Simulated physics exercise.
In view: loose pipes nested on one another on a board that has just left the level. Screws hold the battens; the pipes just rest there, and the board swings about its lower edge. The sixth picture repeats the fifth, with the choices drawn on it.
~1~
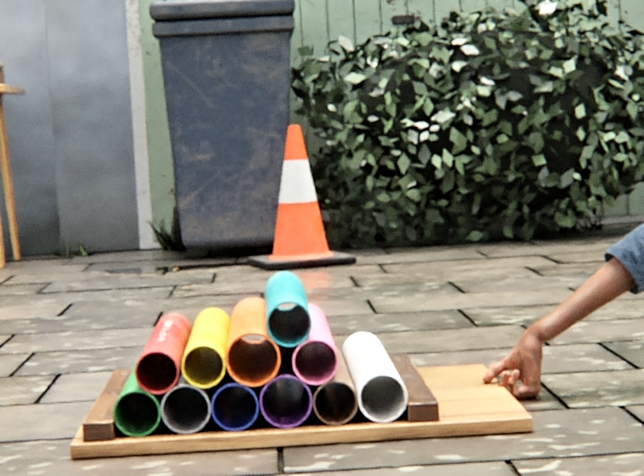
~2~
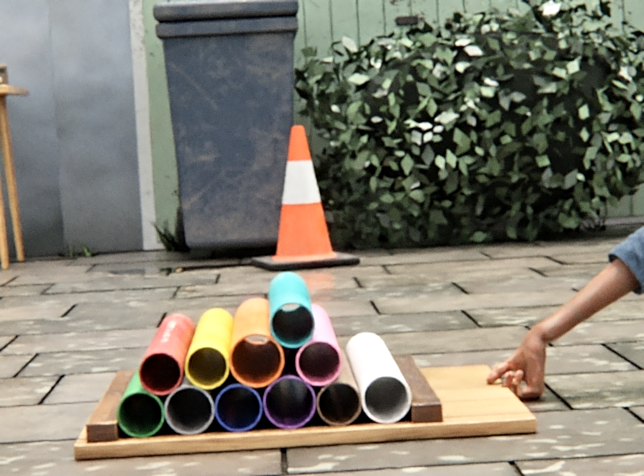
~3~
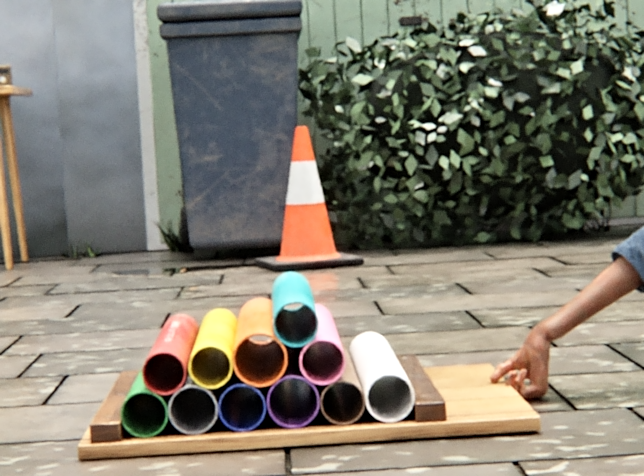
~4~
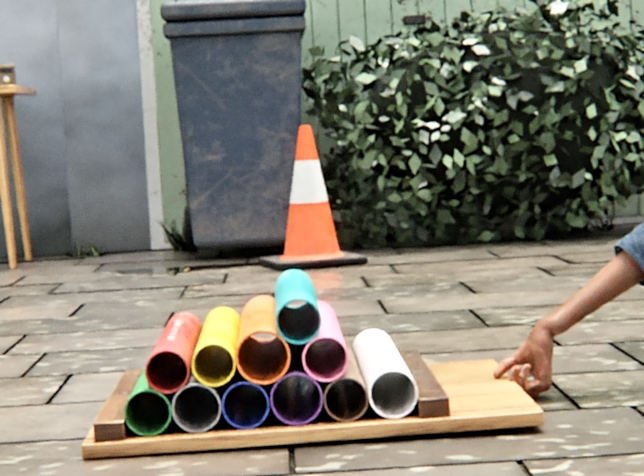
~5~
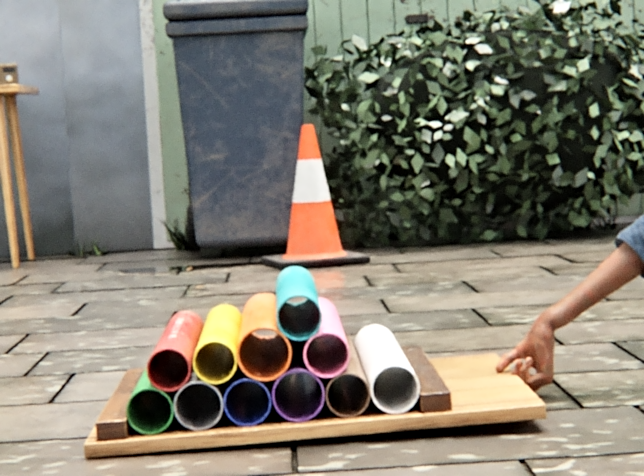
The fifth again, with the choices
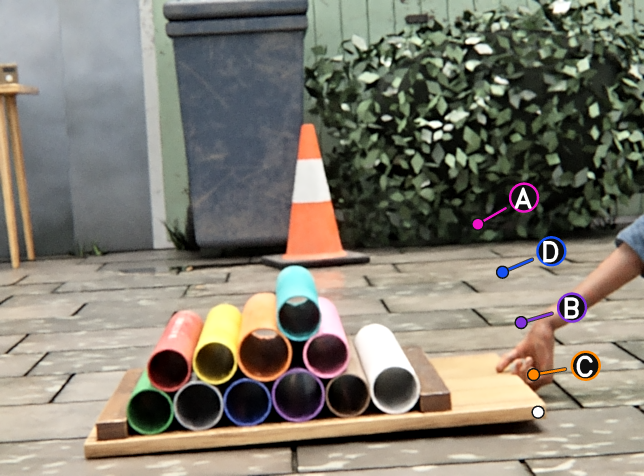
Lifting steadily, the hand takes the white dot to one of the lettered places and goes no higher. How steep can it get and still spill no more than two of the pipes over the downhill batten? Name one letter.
Stop at D.
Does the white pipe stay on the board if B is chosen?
Yes, with B.
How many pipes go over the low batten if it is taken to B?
The count is none.
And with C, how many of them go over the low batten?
It comes to none.
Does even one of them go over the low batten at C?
No, at C.
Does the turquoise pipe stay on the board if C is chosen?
Yes.
On the marked copy, A at (478, 224); B at (521, 323); C at (534, 375); D at (502, 272); the white dot at (538, 412).
With D. Early on, board at 14°.
Further on, board at 20°.
At the end, board at 20°, none over the low batten.
As for the rest, A four over the low batten (orange, yellow, red, turquoise); B none over the low batten; C none over the low batten.
